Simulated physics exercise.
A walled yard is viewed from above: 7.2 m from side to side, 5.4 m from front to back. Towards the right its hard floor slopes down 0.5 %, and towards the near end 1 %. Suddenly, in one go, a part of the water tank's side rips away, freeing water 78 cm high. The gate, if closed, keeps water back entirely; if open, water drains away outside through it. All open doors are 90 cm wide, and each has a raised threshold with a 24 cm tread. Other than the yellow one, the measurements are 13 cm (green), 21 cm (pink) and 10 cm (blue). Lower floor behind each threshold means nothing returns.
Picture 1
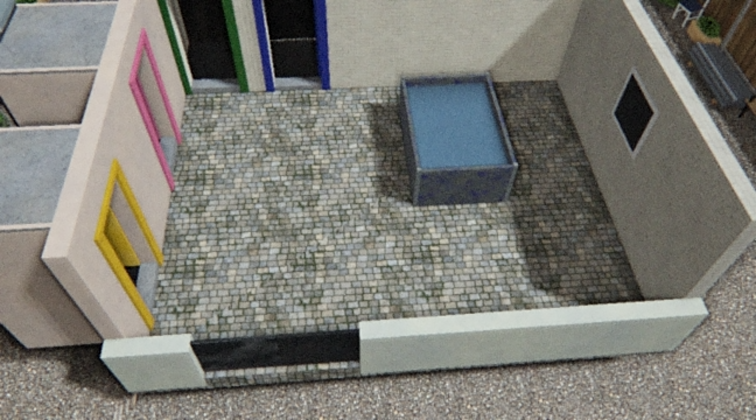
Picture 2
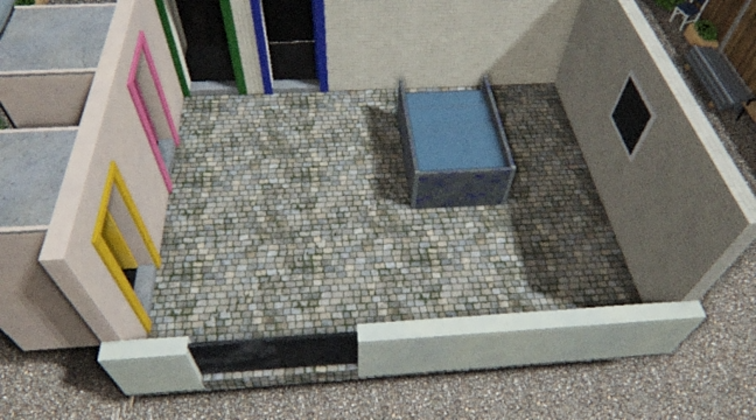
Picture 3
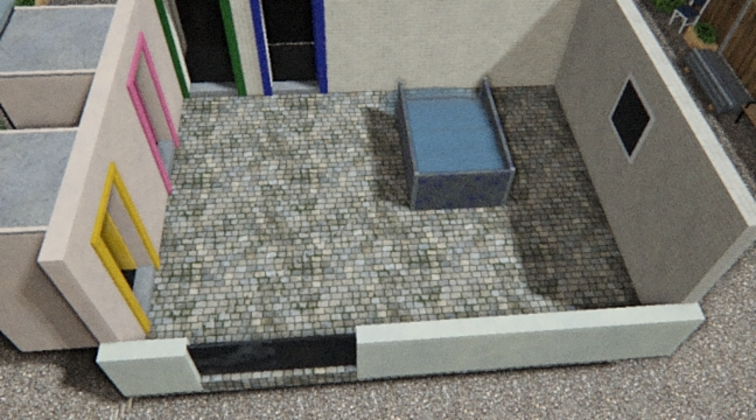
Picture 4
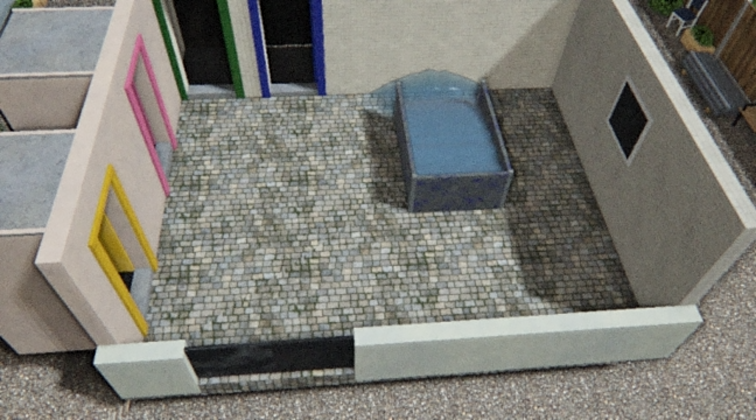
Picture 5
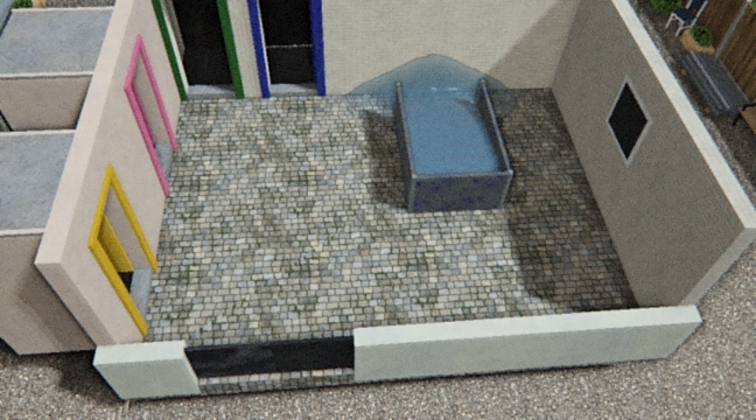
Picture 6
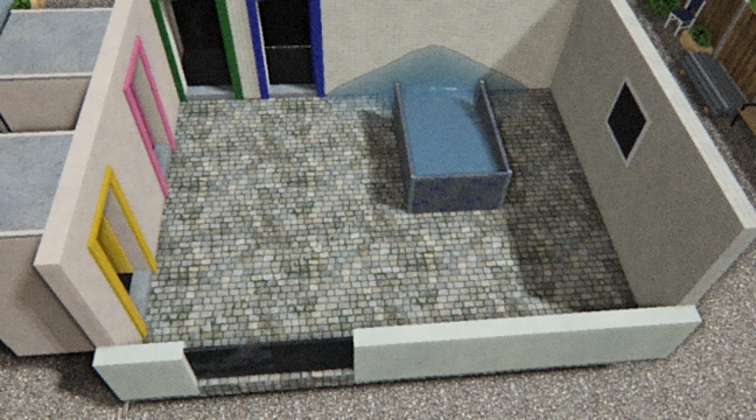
The far side of a water tank in a walled, stone-paved yard gave way, and water poured out behind it, splashing up the back wall and spreading sideways along its base.
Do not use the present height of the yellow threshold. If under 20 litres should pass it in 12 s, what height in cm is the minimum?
The minimum is around 6 cm.
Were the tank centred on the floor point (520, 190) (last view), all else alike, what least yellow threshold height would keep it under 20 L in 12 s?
In this case, 9.0 cm or so.
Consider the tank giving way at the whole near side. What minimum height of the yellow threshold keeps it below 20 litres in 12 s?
Then it needs around 15 cm.
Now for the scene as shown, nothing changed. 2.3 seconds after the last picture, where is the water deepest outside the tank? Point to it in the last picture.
Check close to (544, 94).
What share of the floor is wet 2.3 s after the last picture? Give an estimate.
Near 55 per cent of the open floor.
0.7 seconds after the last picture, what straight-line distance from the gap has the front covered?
The front sits around 4.0 m out.
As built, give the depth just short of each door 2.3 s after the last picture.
Centimetres: Green = 10, pink = 18, blue = 6, yellow = 3.
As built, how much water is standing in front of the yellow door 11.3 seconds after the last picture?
Lab note: Depth approx. 6.5 cm.
Then, 0.7 s after the last picture water covers 20 % of the floor, deepest (52 cm) near (427, 98); it has not reached the yellow door.
Then, 2.3 s after the last picture water covers 55 % of the floor, deepest (28 cm) near (544, 94); 3 cm at the yellow door, 0 litres in over its 14 cm threshold.
Then, 11.3 s after the last picture water covers 95 % of the floor, deepest (13 cm) near (639, 336); 6 cm at the yellow door, 0 litres in over its 14 cm threshold.
At the yellow door as built, the water peaked near 11 cm, 8.3 s after the last picture.
With a threshold of 5.5 cm, 26 litres would have come in within the 12 s; with 6.5 cm, 15 litres. So under 20 litres takes about 6 cm.
